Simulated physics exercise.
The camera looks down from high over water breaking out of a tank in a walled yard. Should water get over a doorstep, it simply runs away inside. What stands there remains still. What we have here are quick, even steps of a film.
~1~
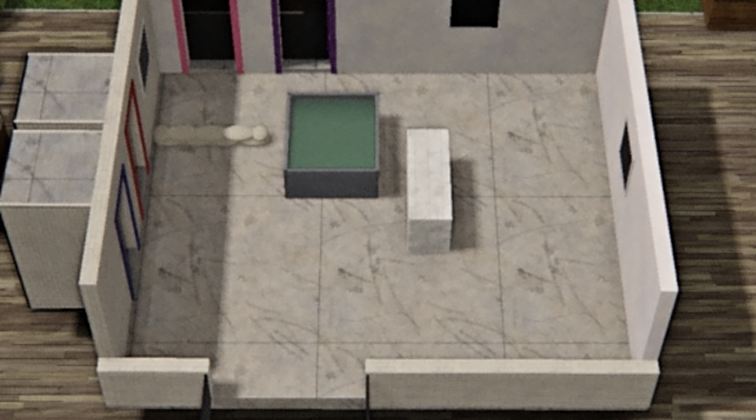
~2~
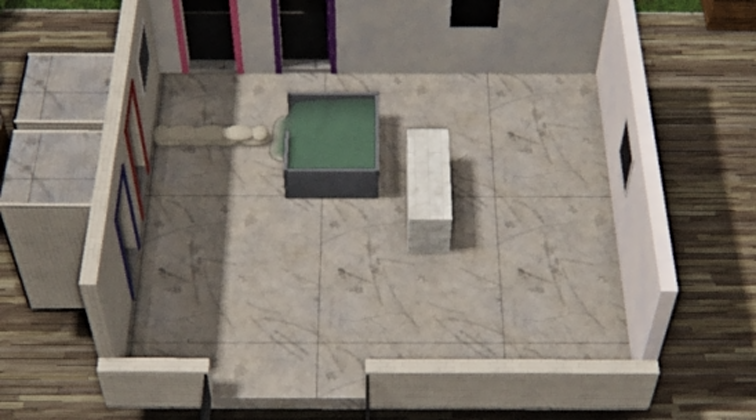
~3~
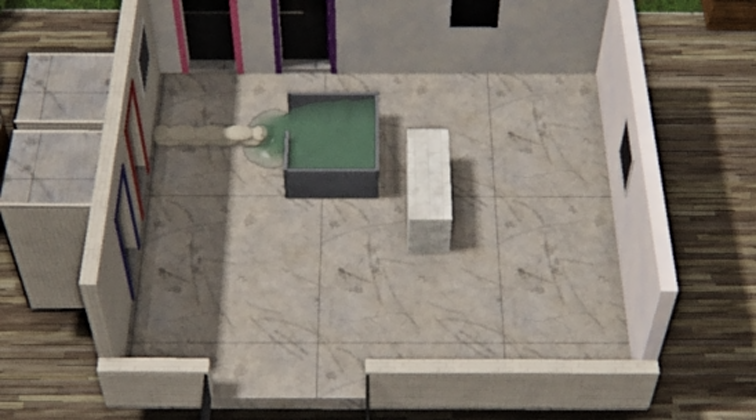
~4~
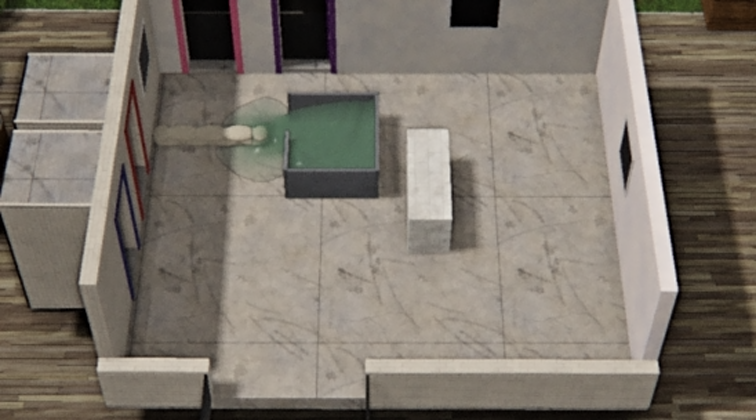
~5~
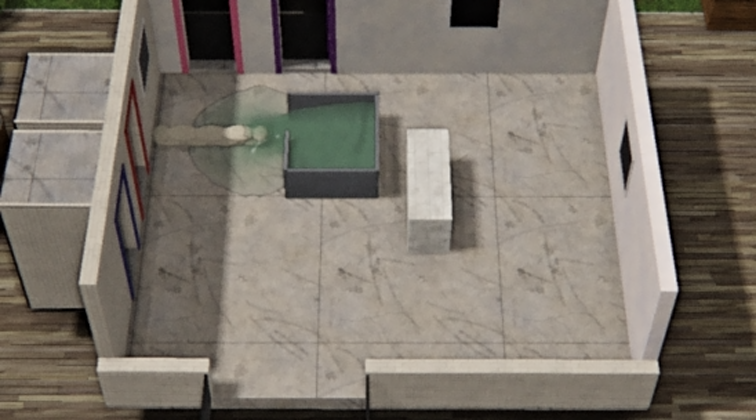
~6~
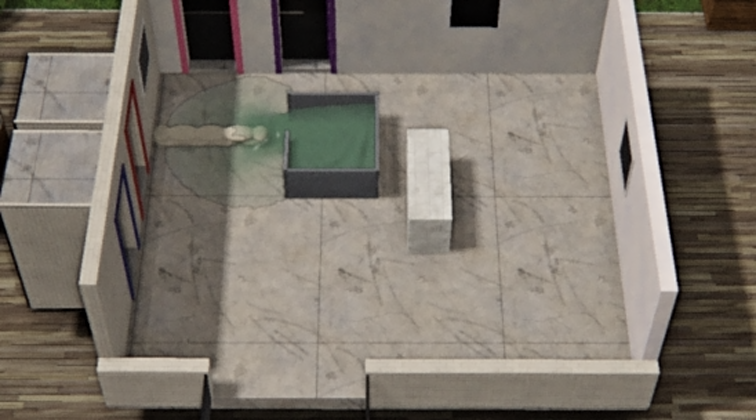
A walled yard with a pale, veined stone floor is seen from high above, with wooden decking outside its walls. A dark grey open tank of green water stands left of a whitish block, with pale rounded stones in a row to its left and pink- and purple-framed doorways behind. Water breaks out of the tank's left side and spreads leftward in a widening, thinning fan around the stones, while the camera stays still.
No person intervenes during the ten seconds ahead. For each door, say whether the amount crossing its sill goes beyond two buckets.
Door by door: Purple door - two buckets at most, red door - two buckets at most, pink door - beyond two buckets, blue door - two buckets at most.
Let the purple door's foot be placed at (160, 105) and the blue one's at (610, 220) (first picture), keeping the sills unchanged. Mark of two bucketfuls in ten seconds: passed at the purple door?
Here the purple door exceeds it.
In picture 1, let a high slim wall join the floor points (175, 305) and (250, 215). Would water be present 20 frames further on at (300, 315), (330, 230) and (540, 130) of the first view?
Results in order: Bone-dry / bone-dry / bone-dry.
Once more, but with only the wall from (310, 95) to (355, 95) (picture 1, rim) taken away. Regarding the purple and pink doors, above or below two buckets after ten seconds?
Put simply: The purple one clears the cutoff; as for the pink one, it falls below the cutoff.
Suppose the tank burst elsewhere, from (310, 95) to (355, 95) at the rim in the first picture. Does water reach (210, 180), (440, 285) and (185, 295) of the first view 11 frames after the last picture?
Point by point: Untouched, untouched and untouched.
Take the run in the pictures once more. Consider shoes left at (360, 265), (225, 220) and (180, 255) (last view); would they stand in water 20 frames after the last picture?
In that order the points end up high and dry, soaked and soaked.
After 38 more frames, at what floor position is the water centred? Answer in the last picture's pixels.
That puts it at around (254, 179).
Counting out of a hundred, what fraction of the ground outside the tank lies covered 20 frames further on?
That works out to some 30 in a hundred.
A moment on, water covers 15 % of the floor; the purple door not reached, the red door wet at the sill, nothing in, the pink door under two buckets in, the blue door not reached.
Next, water covers 25 % of the floor; the purple door wet at the sill, nothing in, the red door wet at the sill, nothing in, the pink door over two buckets in, the blue door wet at the sill, nothing in.
Then, water covers 30 % of the floor; the purple door wet at the sill, nothing in, the red door wet at the sill, nothing in, the pink door far over two buckets in, the blue door wet at the sill, nothing in.
Later, water covers 40 % of the floor; the purple door wet at the sill, nothing in, the red door wet at the sill, nothing in, the pink door far over two buckets in, the blue door wet at the sill, nothing in.
In the end, water covers 65 % of the floor; the purple door under two buckets in, the red door wet at the sill, nothing in, the pink door far over two buckets in, the blue door wet at the sill, nothing in.
